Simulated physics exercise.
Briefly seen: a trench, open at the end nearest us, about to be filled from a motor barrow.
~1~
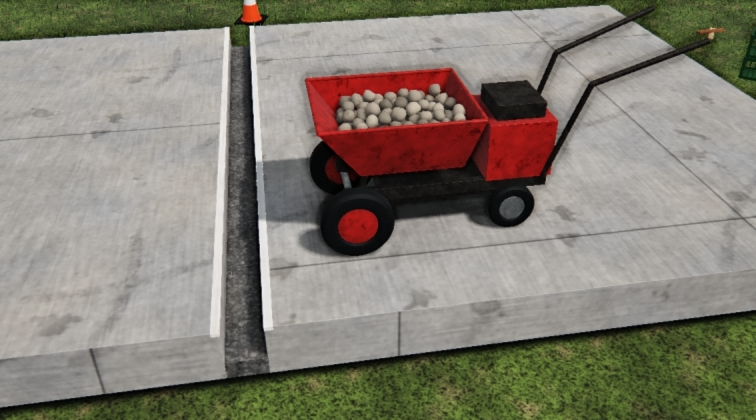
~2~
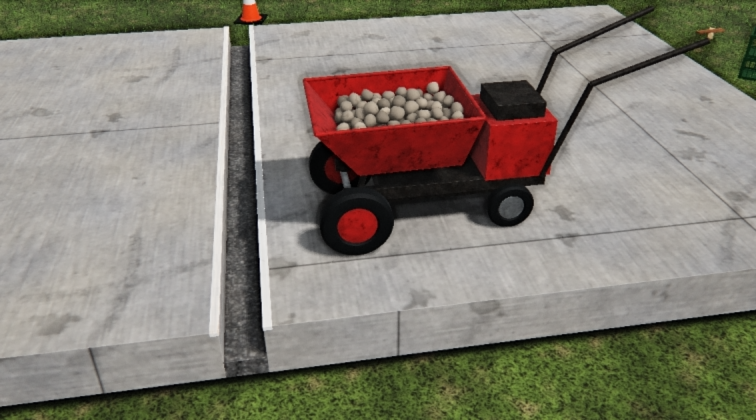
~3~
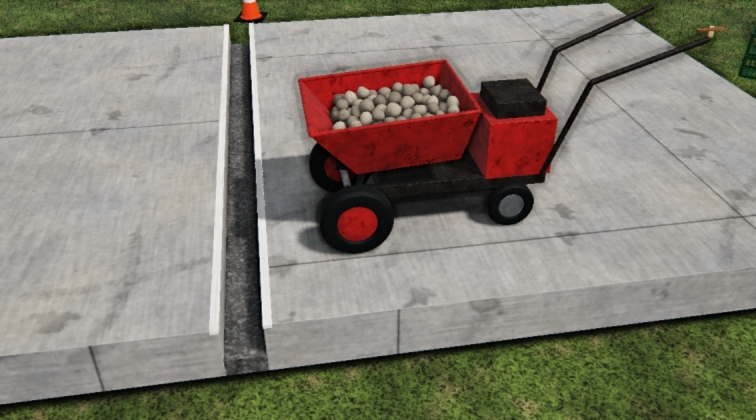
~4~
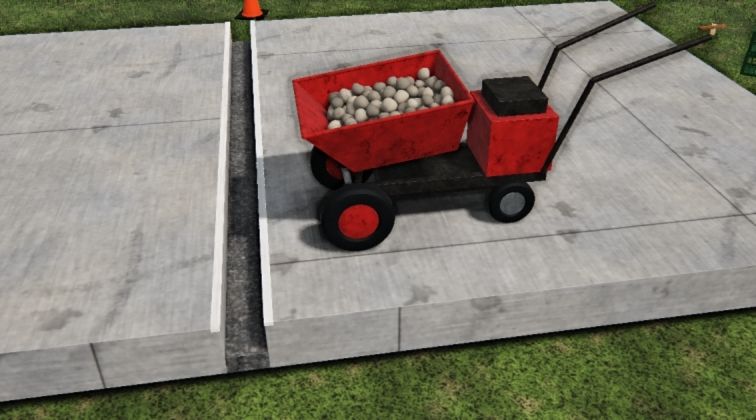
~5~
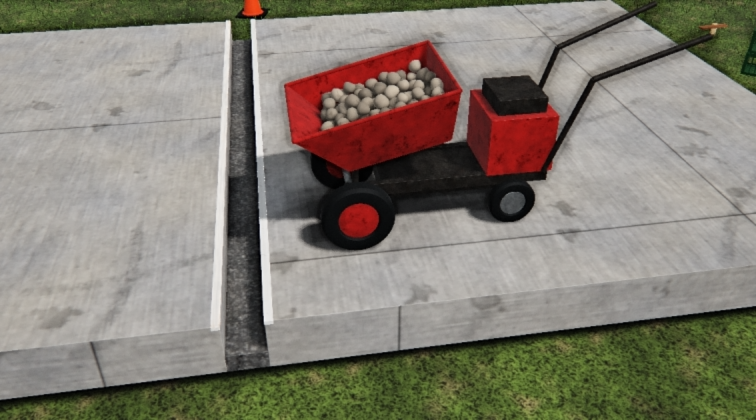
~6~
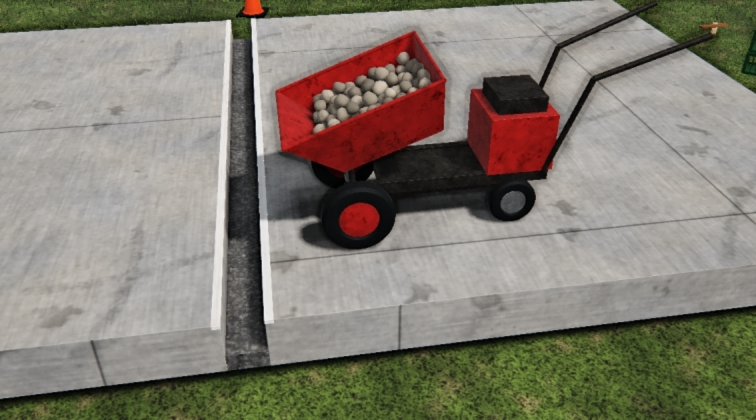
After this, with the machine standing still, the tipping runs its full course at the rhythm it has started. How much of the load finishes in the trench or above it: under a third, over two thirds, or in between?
Inside: A third to two thirds.
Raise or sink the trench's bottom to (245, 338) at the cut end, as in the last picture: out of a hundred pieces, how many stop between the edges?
About 40 percent.
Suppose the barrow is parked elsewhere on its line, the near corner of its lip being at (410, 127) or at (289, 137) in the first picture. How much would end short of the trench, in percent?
Roughly 50 percent first, then roughly 0 percent.
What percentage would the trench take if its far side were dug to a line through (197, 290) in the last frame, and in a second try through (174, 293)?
I'd expect close to 90 in a hundred and then close to 100 in a hundred.
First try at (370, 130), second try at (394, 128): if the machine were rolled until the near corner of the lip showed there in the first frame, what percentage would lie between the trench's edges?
Approximately 50 per cent and 40 per cent, in that order.
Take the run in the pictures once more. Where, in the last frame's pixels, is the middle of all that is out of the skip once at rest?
I'd put the middle somewhere around (230, 227).
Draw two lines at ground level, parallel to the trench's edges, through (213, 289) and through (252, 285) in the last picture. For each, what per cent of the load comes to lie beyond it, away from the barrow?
40 and 80 in a hundred.
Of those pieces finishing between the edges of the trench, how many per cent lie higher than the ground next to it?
Roughly 10 %.
Soon after the last picture, skip tipped steeply; all in the skip.
A little later, skip tipped right over; about two thirds in the skip; about a quarter in or heaped over the trench; about a quarter beyond it; a stray few falling.
Later still, skip tipped right over; a small part in the skip; about half in or heaped over the trench; about half beyond it.
By the end, skip tipped right over; a stray few in the skip; about half in or heaped over the trench; about half beyond it.
